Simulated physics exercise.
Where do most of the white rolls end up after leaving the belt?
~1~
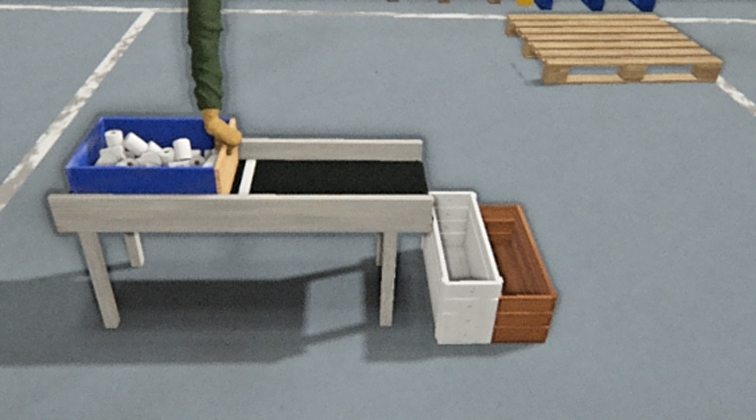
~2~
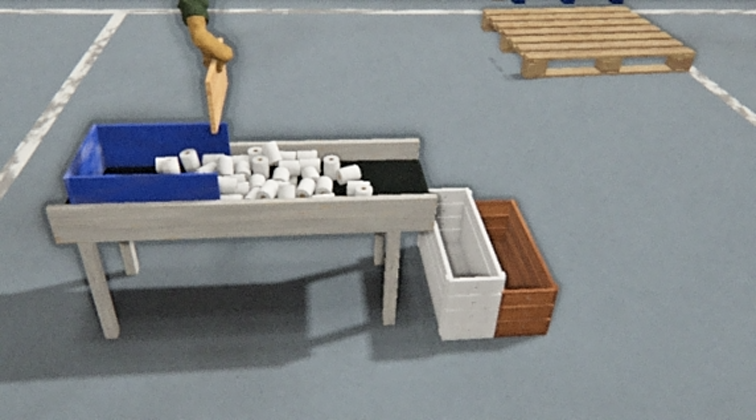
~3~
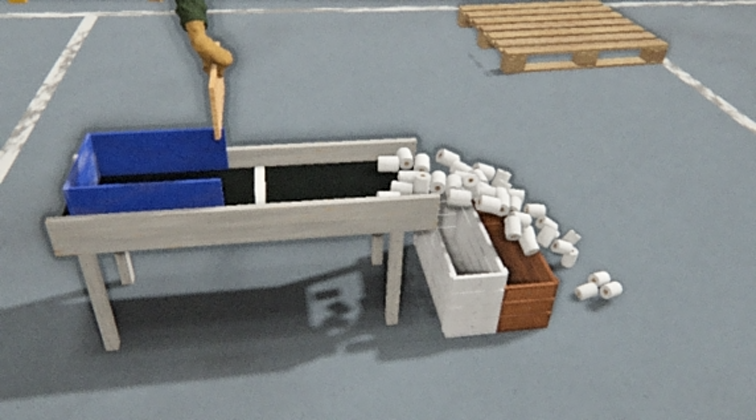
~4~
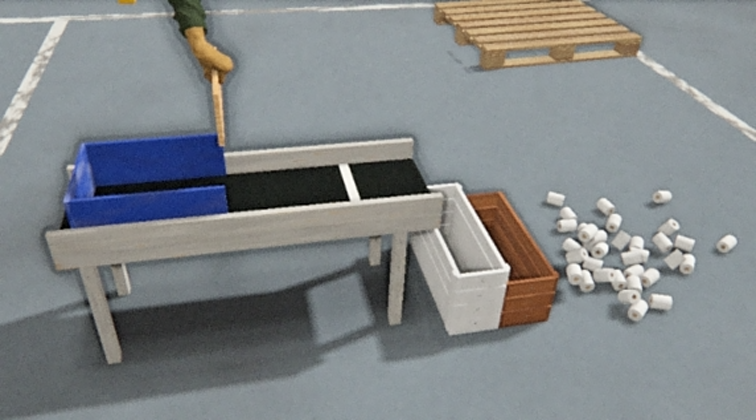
More than half of them end up scattered on the ground to the right, beyond the brown wooden bin.
White rolls riding a belt from a blue pen once a hand lifts the gate, most overshooting both containers onto the floor.
